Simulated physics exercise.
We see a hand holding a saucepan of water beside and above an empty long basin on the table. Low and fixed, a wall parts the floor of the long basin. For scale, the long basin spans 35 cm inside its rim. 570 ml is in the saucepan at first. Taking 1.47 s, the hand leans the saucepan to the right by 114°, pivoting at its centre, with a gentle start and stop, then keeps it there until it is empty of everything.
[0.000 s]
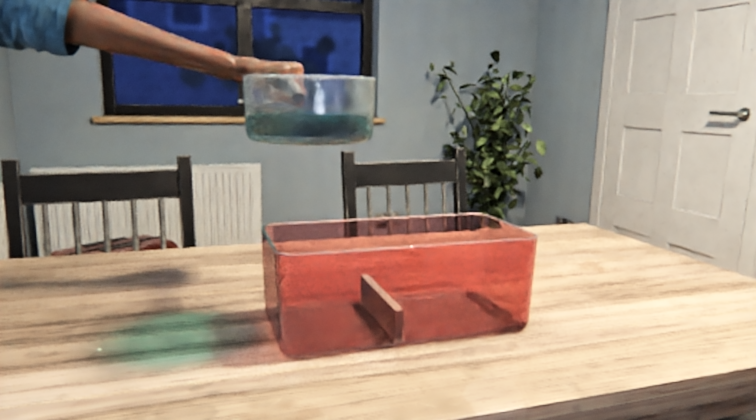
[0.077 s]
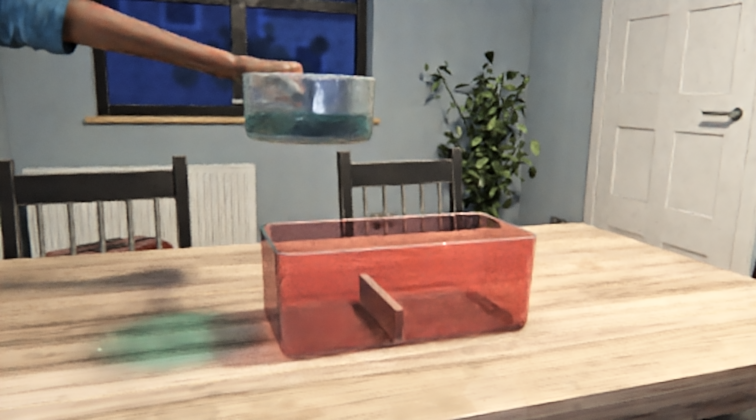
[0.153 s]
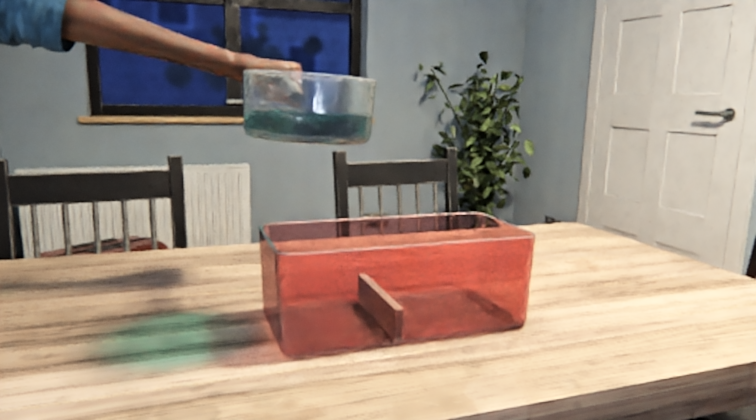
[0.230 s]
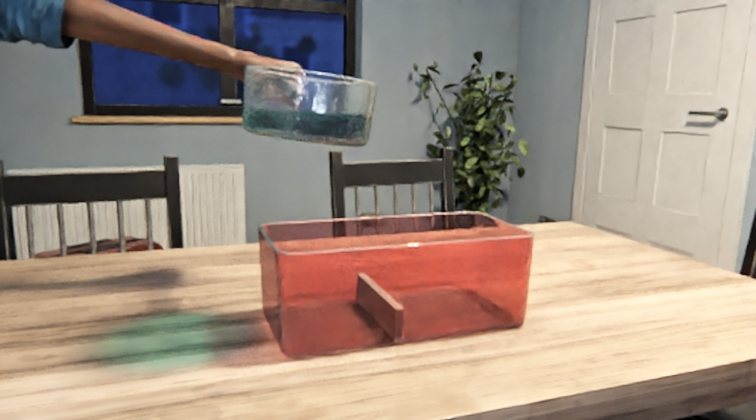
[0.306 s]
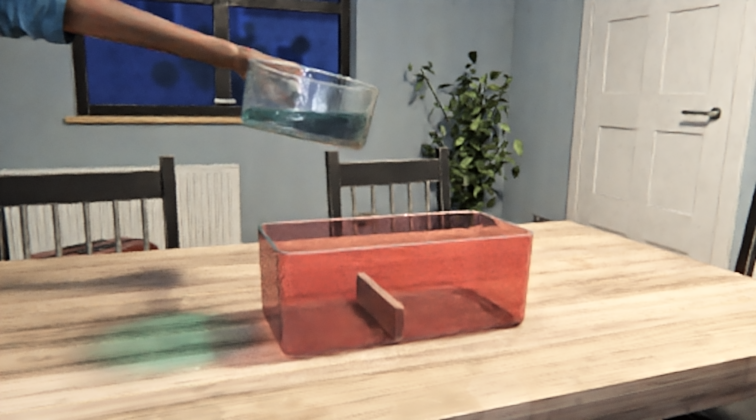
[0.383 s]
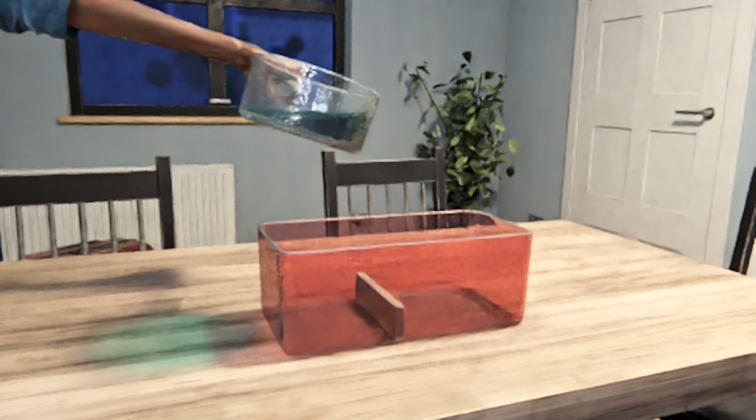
A hand gradually tilting a clear container of blue-green water to the right above a red transparent basin on a wooden table.
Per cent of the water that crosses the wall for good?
76 per cent.
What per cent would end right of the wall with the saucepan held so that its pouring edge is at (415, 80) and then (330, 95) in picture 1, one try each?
In turn about 95 and 15 per cent.
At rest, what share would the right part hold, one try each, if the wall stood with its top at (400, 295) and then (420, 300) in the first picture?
First 45, then 15 per cent.
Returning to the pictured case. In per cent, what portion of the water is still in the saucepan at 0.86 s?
Close to 60 in a hundred.
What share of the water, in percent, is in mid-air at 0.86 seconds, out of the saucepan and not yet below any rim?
Roughly 28 %.
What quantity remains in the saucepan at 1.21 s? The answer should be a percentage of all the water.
Remaining share: Approx. 10 %.
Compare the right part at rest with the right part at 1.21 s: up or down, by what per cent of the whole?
The share ends bigger than before, by about 5 %.
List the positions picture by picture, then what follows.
In the first picture, it leans 0°; its right rim is at (371, 81); the water meets the walls at (247, 113) and (367, 114); the long basin's rim runs from (269, 240) to (510, 226); the wall's top is at (380, 292).
In the second picture, it leans 1°; its right rim is at (371, 81); the water meets the walls at (247, 112) and (366, 114).
In the third picture, it leans 3°; its right rim is at (371, 84); the water meets the walls at (246, 112) and (364, 114).
In the fourth picture, it leans 7°; its right rim is at (372, 87); the water meets the walls at (245, 111) and (365, 115).
In the fifth picture, it leans 12°; its right rim is at (373, 93); the water meets the walls at (244, 110) and (364, 114).
In the sixth picture, it leans 18°; its right rim is at (374, 100); the water meets the walls at (242, 107) and (365, 113).
After 0.86 s the tilt is 72° and 60 per cent is still to pour, 0 is left of the wall and 11 right of it.
After 1.21 s the tilt is 105° and 9 per cent is still to pour, 9 is left of the wall and 71 right of it.
After 1.57 s the tilt is 114° and 0 per cent is still to pour, 24 is left of the wall and 76 right of it.
After 1.97 s the tilt is 114° and 0 per cent is still to pour, 24 is left of the wall and 76 right of it.
In the end 24 per cent lies left of the wall, 76 right of it and 0 outside.
